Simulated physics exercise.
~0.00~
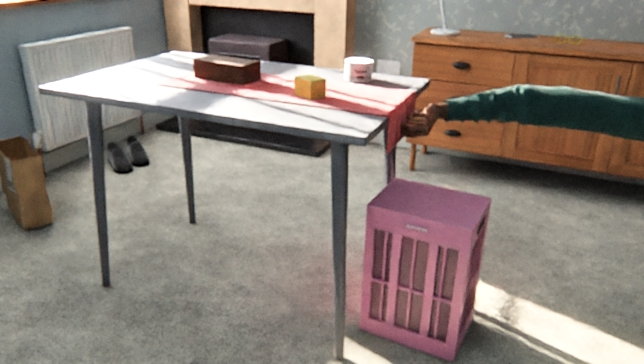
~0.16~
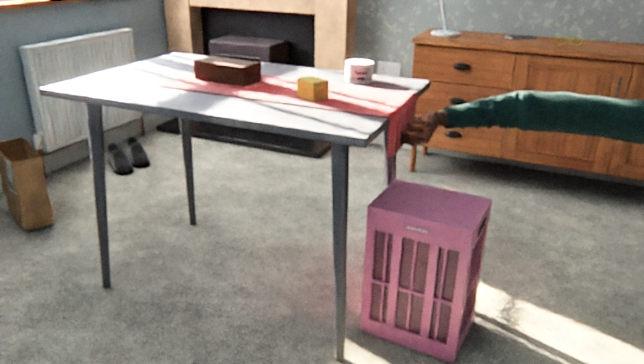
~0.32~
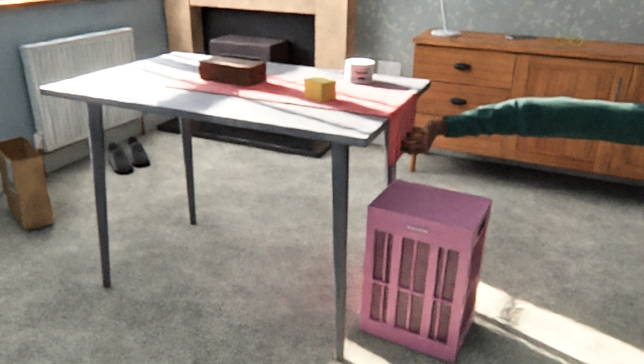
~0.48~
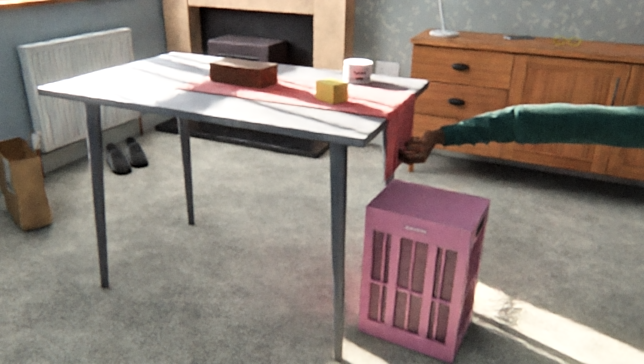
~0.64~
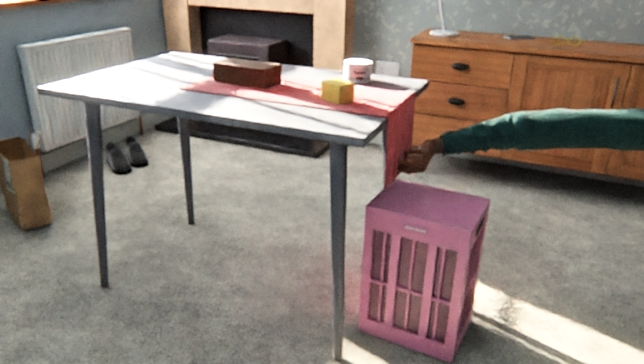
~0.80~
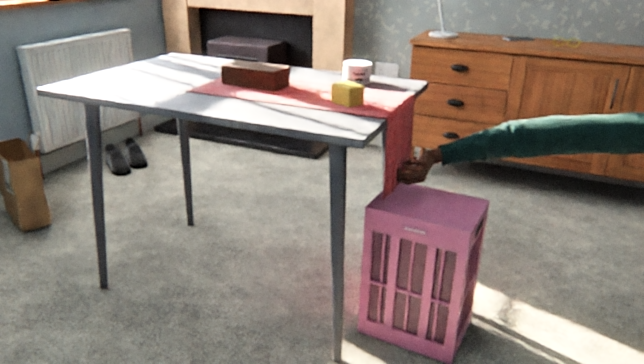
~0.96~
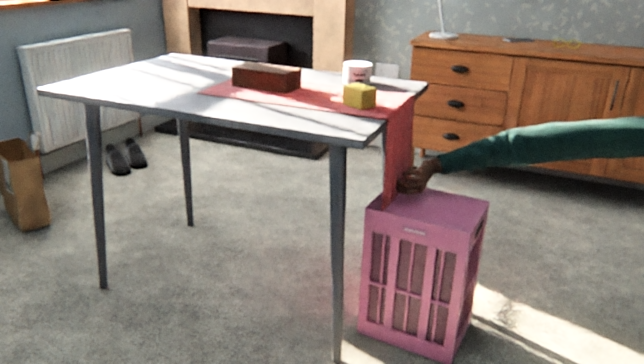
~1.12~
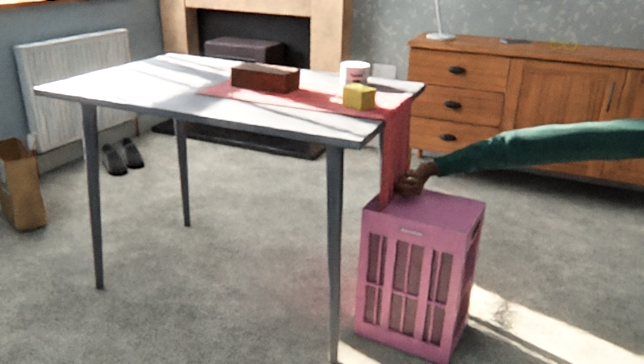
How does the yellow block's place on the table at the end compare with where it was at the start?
It ends up further to the right, closer to the edge where the runner hangs down, and it is still on the table.
